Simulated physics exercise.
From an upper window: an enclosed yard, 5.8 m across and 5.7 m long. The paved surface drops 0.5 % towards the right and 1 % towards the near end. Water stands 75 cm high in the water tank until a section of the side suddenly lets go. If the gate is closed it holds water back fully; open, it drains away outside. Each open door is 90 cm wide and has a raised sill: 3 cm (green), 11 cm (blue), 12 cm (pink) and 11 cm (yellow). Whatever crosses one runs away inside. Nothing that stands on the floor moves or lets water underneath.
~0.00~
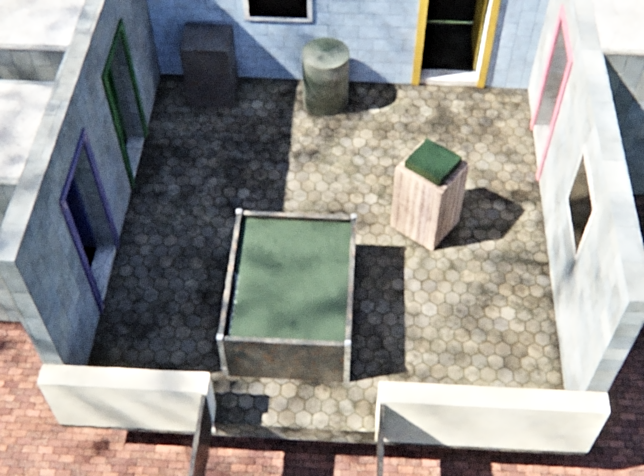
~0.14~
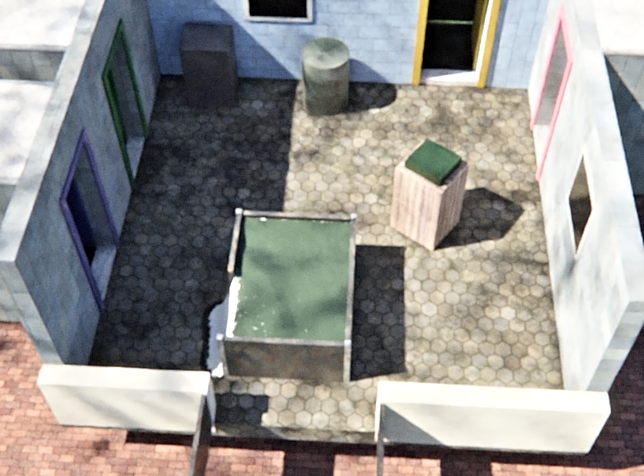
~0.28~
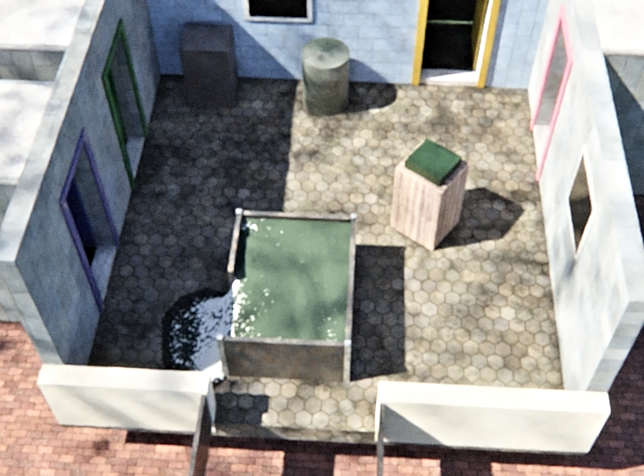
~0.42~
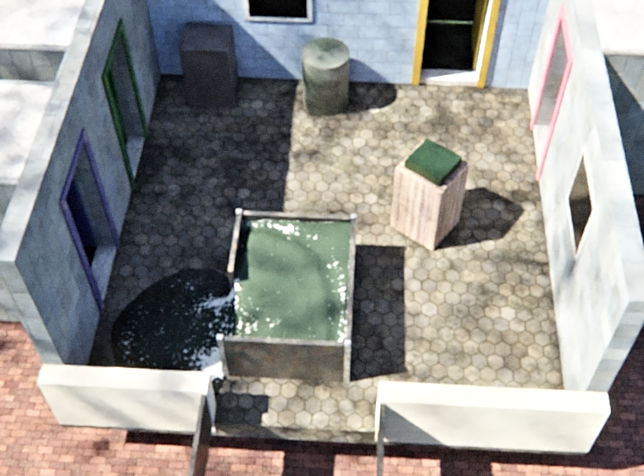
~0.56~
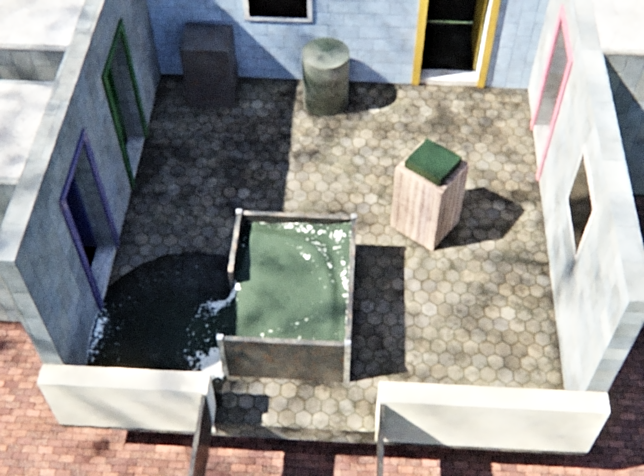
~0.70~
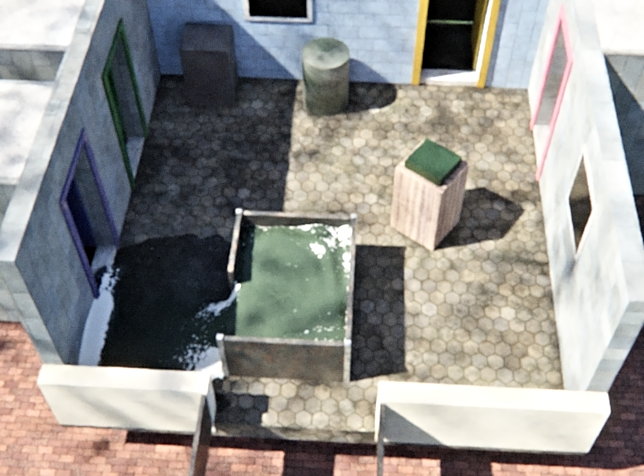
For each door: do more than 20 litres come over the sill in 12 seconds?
Door by door: At the green door it passes the limit; at the blue door it passes the limit; at the pink door it keeps below the limit; at the yellow door it stays under the limit.
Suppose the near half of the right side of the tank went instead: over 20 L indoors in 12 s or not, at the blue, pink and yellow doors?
Then: Blue under, pink under, yellow past it.
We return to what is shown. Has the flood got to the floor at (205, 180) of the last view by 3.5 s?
It is under water.
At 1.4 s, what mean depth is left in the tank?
About 45 cm.
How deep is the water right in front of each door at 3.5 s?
Depths in cm: Green 6, blue 18, pink 0, yellow 0.
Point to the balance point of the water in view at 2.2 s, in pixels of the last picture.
Around (215, 311).
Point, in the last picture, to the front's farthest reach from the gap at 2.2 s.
At about (155, 102).
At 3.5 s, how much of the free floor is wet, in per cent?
Near 45 per cent is wet.
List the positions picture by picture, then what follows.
In the first picture, still water, 75 cm deep, in the water tank at (291, 278).
In the second picture, the front is at (221, 306), 0.5 m from the gap at (232, 327); 0.2 m2 of floor is under water; 75 cm left at the back of the water tank.
In the third picture, water pours out at (232, 329) and has run 0.9 m, to (171, 319); typically 11 cm deep outside, 74 cm at the water tank's back.
In the fourth picture, the front is at (124, 321), 1.4 m from the gap at (232, 330); 2.1 m2 of floor is under water; 68 cm left at the back of the water tank.
In the fifth picture, the front is at a hidden place, 1.8 m from the gap at (232, 330); 3.2 m2 of floor is under water; 64 cm left at the back of the water tank.
In the sixth picture, the front is at (116, 259), 2.1 m from the gap at (232, 330); 3.7 m2 of floor is under water; 64 cm left at the back of the water tank.
After 1.4 s water covers 15 % of the floor and is deepest (56 cm) near (81, 396); green door not reached, blue door 25 cm at the sill, 31 L in, pink door not reached, yellow door not reached.
After 2.2 s water covers 25 % of the floor and is deepest (34 cm) near (111, 398); green door 5 cm at the sill, 0 L in, blue door 23 cm at the sill, 87 L in, pink door not reached, yellow door not reached.
After 3.5 s water covers 45 % of the floor and is deepest (26 cm) near (81, 396); green door 6 cm at the sill, 4 L in, blue door 18 cm at the sill, 134 L in, pink door not reached, yellow door not reached.
After 7.0 s water covers 80 % of the floor and is deepest (12 cm) near (155, 400); green door 7 cm at the sill, 32 L in, blue door 8 cm at the sill, 156 L in, pink door 9 cm at the sill, 0 L in, yellow door 2 cm at the sill, 0 L in.
After 12.0 s water covers 95 % of the floor and is deepest (11 cm) near (383, 359); green door 4 cm at the sill, 78 L in, blue door 4 cm at the sill, 156 L in, pink door 6 cm at the sill, 0 L in, yellow door 4 cm at the sill, 0 L in.
